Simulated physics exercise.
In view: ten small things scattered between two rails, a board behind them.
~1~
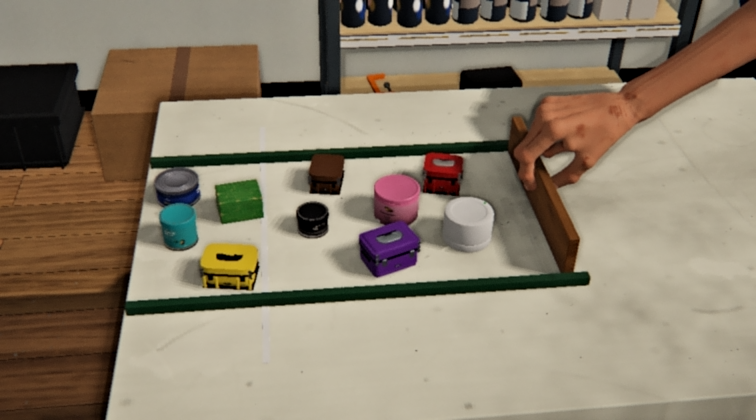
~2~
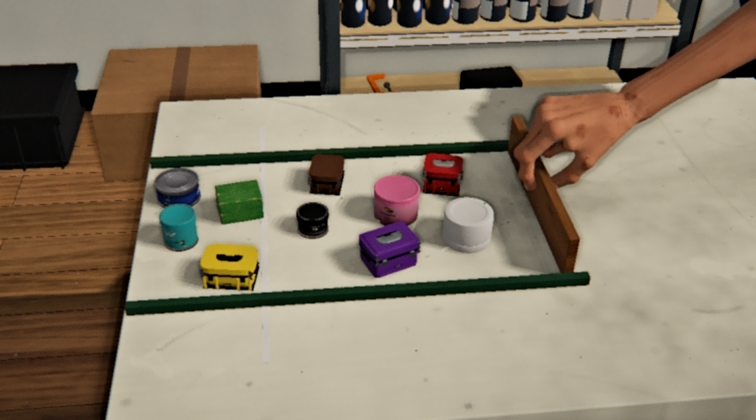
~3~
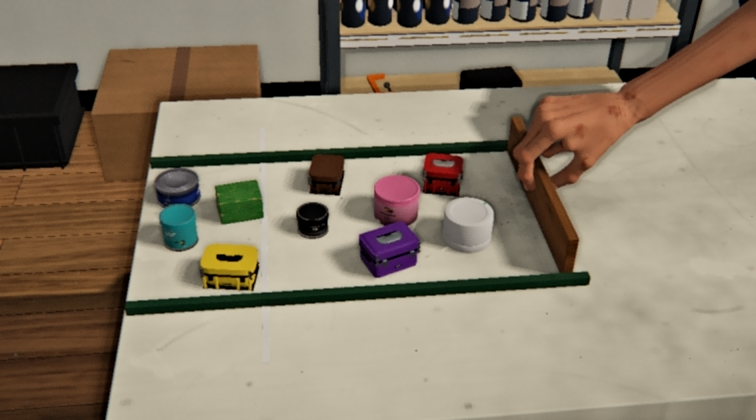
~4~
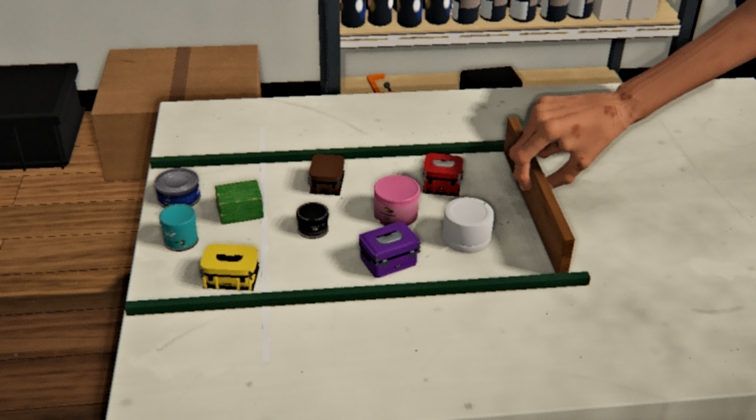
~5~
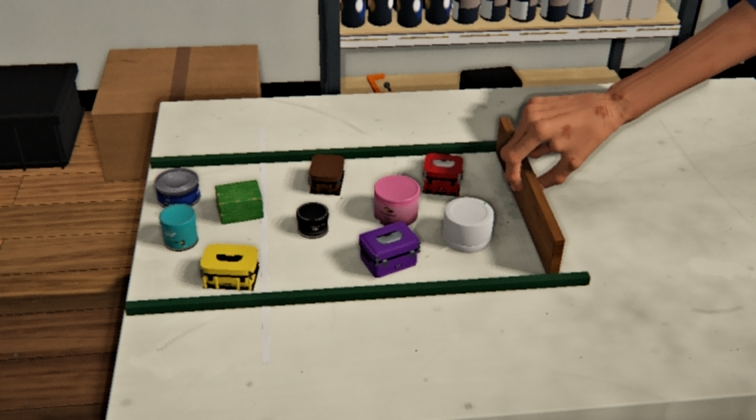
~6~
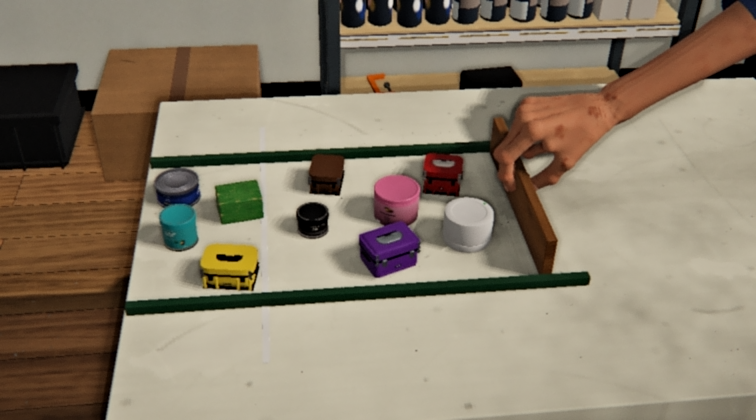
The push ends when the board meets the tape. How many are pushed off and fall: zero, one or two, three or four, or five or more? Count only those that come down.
Here the number that fall off is zero.
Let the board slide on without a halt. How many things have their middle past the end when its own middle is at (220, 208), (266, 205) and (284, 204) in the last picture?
In that order 2, 0 and 0.
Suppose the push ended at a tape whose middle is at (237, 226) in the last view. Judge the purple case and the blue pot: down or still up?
The purple case stays on, the blue pot goes over.
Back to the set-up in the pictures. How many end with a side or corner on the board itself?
It touches 4.
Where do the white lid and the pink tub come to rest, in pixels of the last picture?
The white lid at (239, 238), the pink tub at (241, 209).
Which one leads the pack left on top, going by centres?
It is the blue pot.
Soon after, none off yet; blue pot at rest near (178, 189); turquoise pot at rest near (179, 228); yellow case at rest near (231, 267).
In the end, the number that fall off is zero.
